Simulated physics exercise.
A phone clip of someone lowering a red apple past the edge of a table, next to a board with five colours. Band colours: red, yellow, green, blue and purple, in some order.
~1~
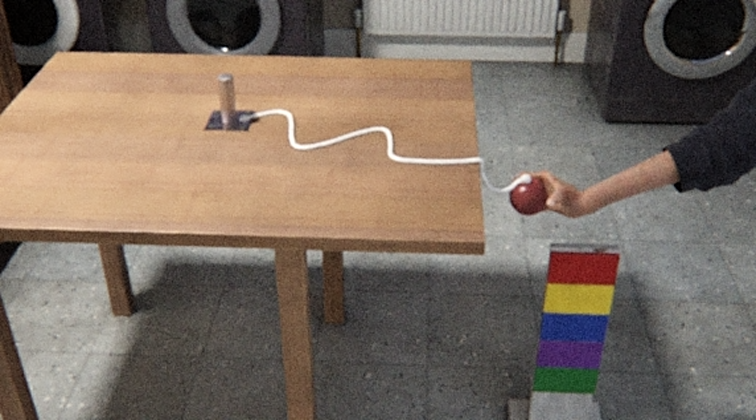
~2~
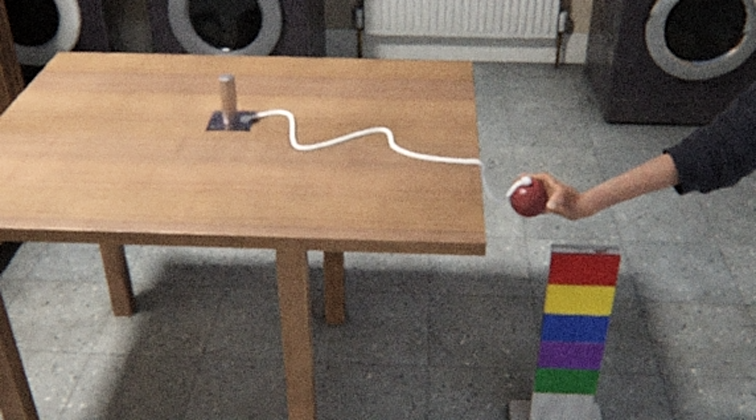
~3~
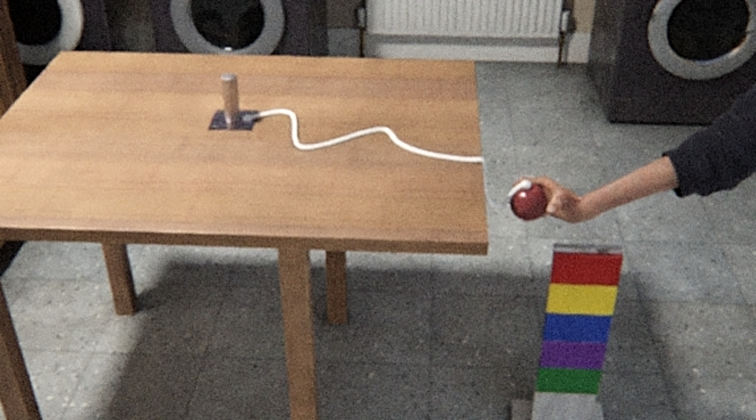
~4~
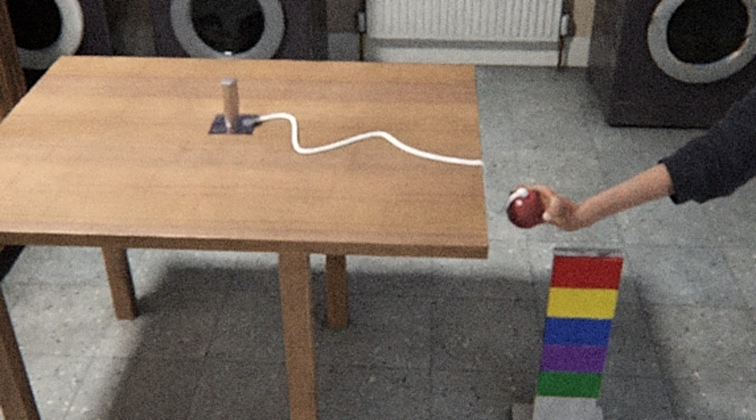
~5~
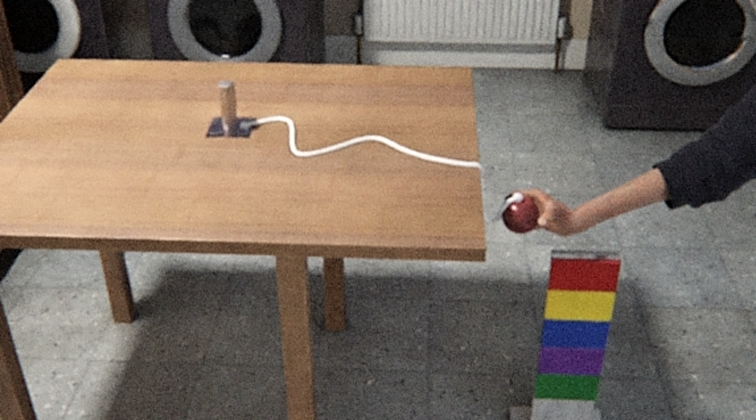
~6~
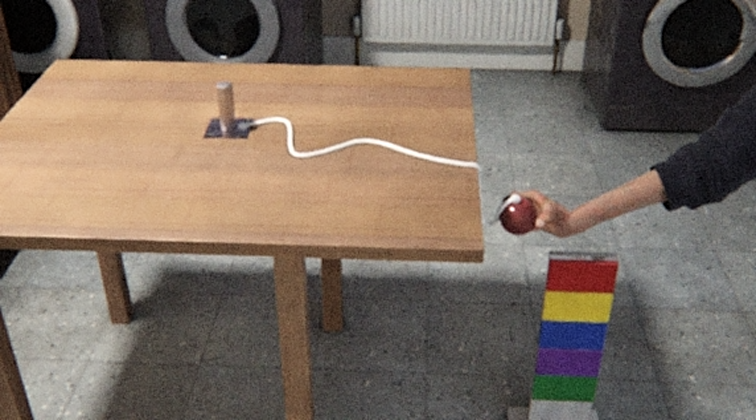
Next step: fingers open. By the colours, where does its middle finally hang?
At the blue band.
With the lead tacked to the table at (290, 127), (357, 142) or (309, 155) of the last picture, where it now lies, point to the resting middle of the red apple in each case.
Taking them in turn, I'd expect around (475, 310), (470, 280) and finally (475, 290).
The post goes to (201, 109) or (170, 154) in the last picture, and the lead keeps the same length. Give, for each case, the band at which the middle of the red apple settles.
Try one - yellow; try two - yellow.
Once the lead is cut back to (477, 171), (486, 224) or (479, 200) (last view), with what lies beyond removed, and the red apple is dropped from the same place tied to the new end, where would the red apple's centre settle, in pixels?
Taking the tries in order gives (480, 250), (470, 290) and (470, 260).
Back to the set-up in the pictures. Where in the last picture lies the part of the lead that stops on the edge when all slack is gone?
(407, 152).
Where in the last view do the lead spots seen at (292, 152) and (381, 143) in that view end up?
They finish at (350, 138) and (448, 147) respectively.
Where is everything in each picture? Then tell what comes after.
In the first frame, red apple (528, 197); red (583, 271); yellow (579, 300); blue (574, 329); purple (570, 356); green (566, 381).
In the second frame, red apple (529, 199); lead through (281, 113) (295, 145) (359, 135) (406, 154) (480, 168).
In the third frame, red apple (529, 202).
In the fourth frame, red apple (525, 210); lead through (283, 116) (297, 148) (362, 138) (423, 155) (483, 181).
In the fifth frame, red apple (521, 215).
In the sixth frame, red apple (518, 217); lead through (279, 120) (293, 152) (357, 142) (429, 158) (479, 193).
Soon after, apple near (498, 329); level with blue.
After that, apple near (434, 307); level with blue.
And then, apple near (475, 320); level with blue.
In the end, apple near (469, 314); level with blue. The lead holds its middle at blue.
